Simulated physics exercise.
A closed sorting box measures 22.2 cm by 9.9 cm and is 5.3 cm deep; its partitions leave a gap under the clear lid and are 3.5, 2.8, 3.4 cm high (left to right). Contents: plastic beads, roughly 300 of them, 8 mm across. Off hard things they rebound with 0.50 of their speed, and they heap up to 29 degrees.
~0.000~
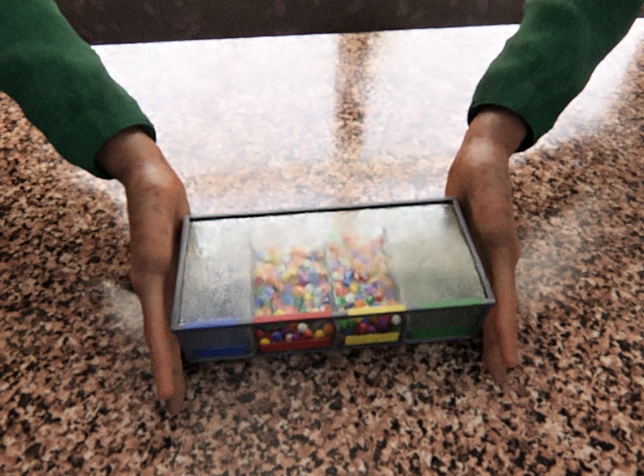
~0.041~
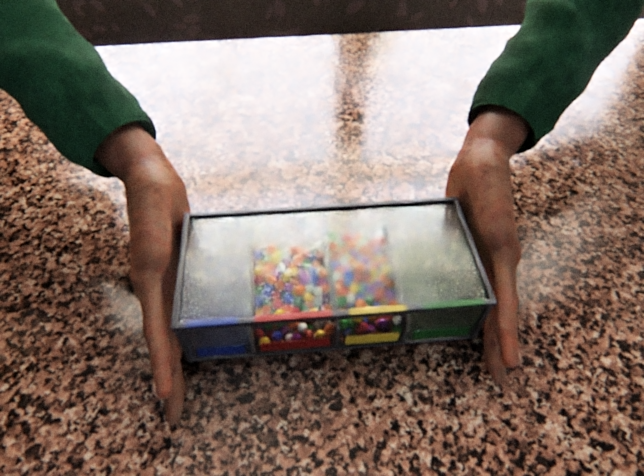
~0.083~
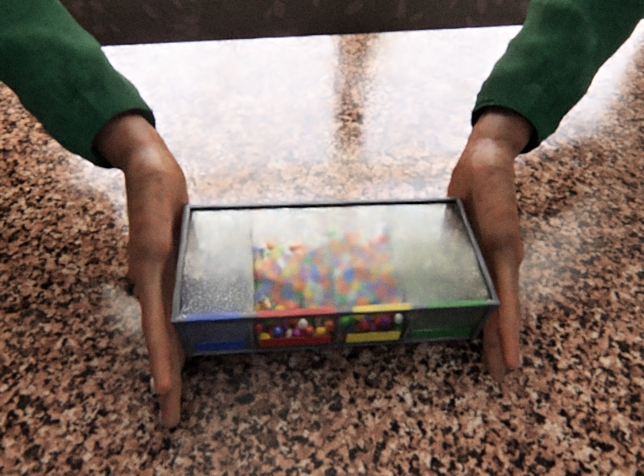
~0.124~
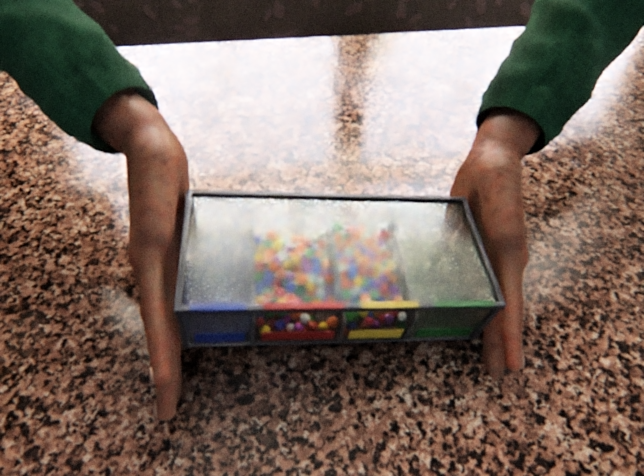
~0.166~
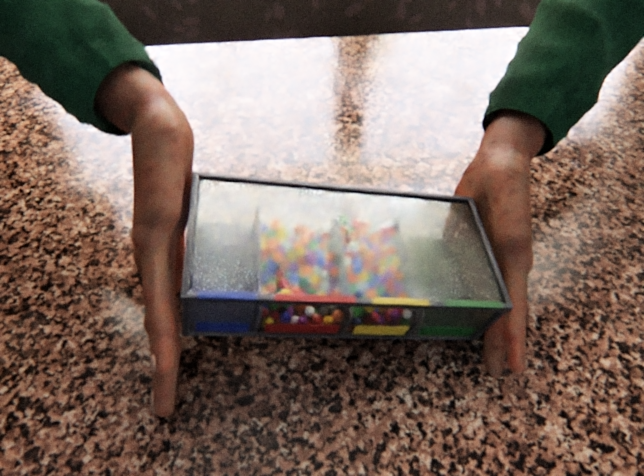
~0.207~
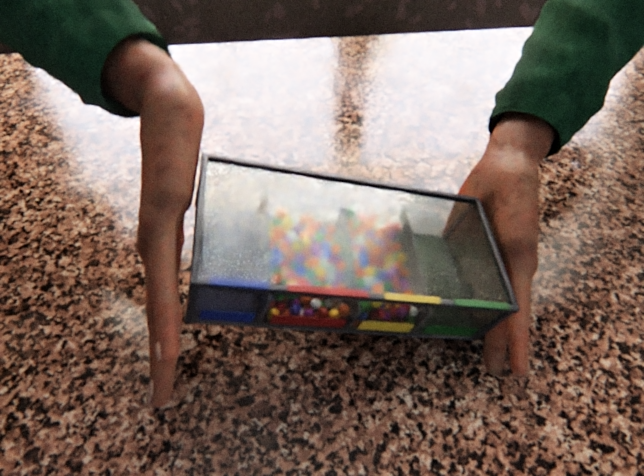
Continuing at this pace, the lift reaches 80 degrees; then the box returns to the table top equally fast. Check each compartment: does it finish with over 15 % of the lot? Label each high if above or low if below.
Red: High; blue: Low; green: High; yellow: High.
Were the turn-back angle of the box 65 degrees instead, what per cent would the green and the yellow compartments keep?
Then green would end with 5 per cent and yellow with 55 per cent.
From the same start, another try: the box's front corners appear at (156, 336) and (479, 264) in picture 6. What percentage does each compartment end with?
Red = 50 %; blue = 20 %; green = 0 %; yellow = 30 %.
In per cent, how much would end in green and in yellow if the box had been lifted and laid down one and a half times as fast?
Result in per cent: Green 35; yellow 50.
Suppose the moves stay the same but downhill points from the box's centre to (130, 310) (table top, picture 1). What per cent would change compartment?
About 30 per cent.
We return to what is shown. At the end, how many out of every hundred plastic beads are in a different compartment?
About 35 per cent.
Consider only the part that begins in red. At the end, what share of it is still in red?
My estimate is roughly 50 percent.
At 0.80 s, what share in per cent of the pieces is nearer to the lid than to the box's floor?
Close to 30 in a hundred.
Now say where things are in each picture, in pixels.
The first picture shows box tilt 0 degrees, front corners at (178, 326) and (488, 300); red 45 %, yellow 55 %.
The second picture shows box tilt 1 degrees, front corners at (178, 325) and (489, 301).
The third picture shows box tilt 4 degrees, front corners at (178, 318) and (493, 302), lowest corner right front.
The fourth picture shows box tilt 8 degrees, front corners at (181, 307) and (498, 303), lowest corner right front.
The fifth picture shows box tilt 13 degrees, front corners at (188, 294) and (505, 305), lowest corner right front.
The sixth picture shows box tilt 18 degrees, front corners at (198, 279) and (512, 307), lowest corner right front; red 45 %, yellow 55 %. Its pace works out near 125 degrees a second.
After 0.80 s, tilt 79 degrees; red 40 %, green 5 %, yellow 55 %.
Then, at 1.20 s, tilt 34 degrees; red 25 %, green 30 %, yellow 50 %.
After 1.68 s, tilt 0 degrees; red 25 %, green 30 %, yellow 50 %.
By 2.2 s all is still; red 25 %, blue 0 %, green 30 %, yellow 50 %.
